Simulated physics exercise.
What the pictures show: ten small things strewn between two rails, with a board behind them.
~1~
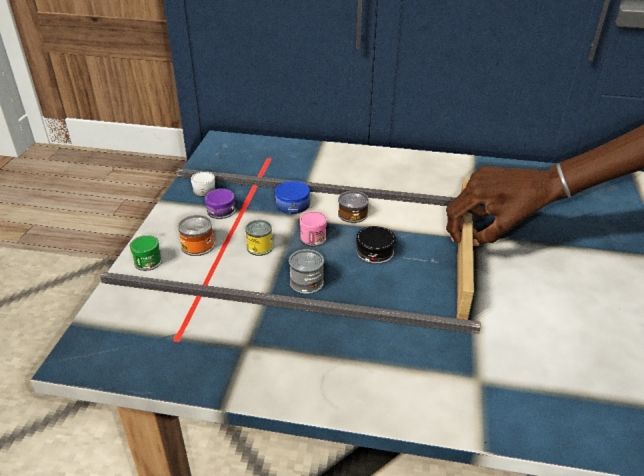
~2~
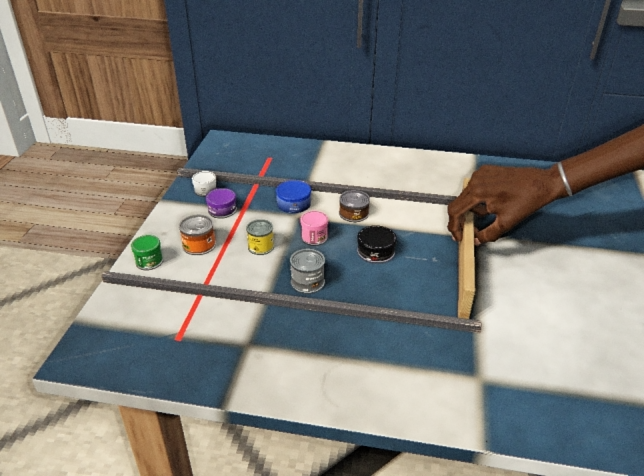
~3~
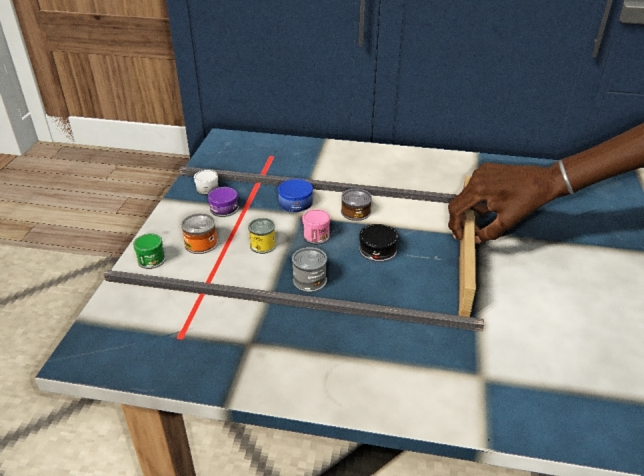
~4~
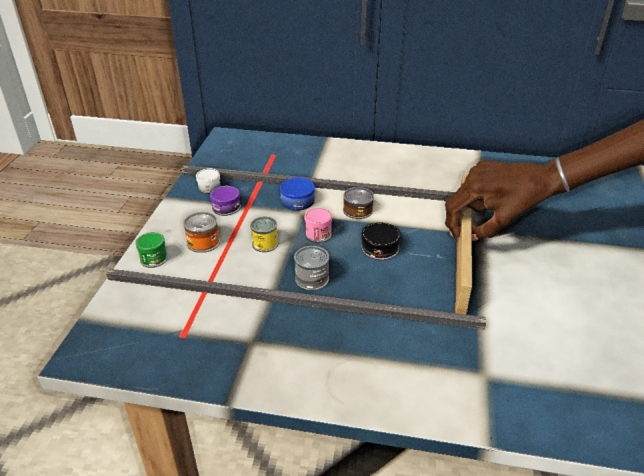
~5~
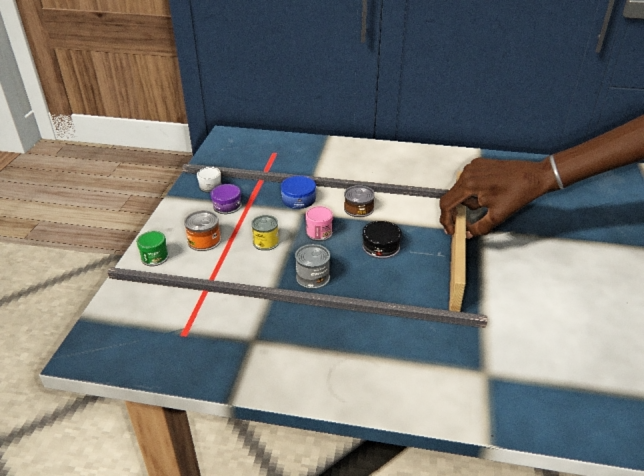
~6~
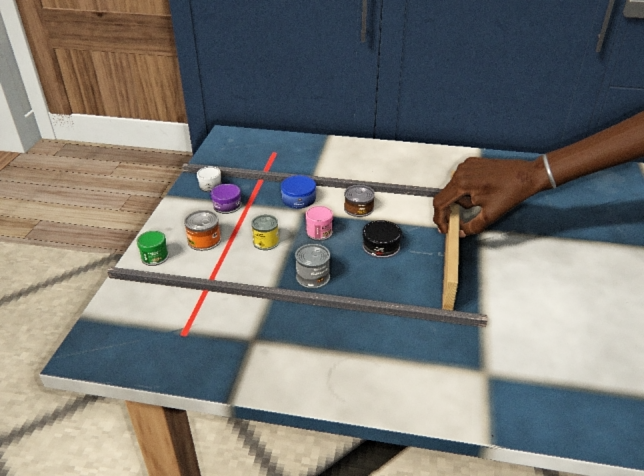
A hand with a bracelet grips an upright wooden board at the right of a blue and white checked table, seen from above at an angle before dark blue cabinets. Ten small tins and pots in white, purple, blue, brown, green, orange, yellow, pink, black and grey sit between two dark rails, crossed by red tape. The view drifts very slightly, then the hand slides the board a little left; the pots stay put.
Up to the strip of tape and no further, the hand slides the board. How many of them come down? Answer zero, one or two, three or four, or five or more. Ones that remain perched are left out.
Zero.
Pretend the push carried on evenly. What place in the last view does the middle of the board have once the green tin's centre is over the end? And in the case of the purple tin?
(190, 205) and then (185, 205), give or take.
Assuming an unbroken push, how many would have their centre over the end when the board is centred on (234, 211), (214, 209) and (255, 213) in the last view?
Respectively 0, 1 and 0.
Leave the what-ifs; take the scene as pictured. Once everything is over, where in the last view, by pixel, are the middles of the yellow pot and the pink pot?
The first one ends at (213, 239), the second at (233, 202).
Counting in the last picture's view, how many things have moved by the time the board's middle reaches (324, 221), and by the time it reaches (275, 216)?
At the first spot 5, then 6.
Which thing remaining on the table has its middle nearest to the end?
White tin ends nearest.
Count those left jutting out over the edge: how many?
My count gives 0.
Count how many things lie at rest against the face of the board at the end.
It adds up to 5.
Soon after, none off yet; green tin at rest near (153, 248); white tin at rest near (210, 180); orange tin at rest near (203, 230).
At rest, the number that fall off is zero.
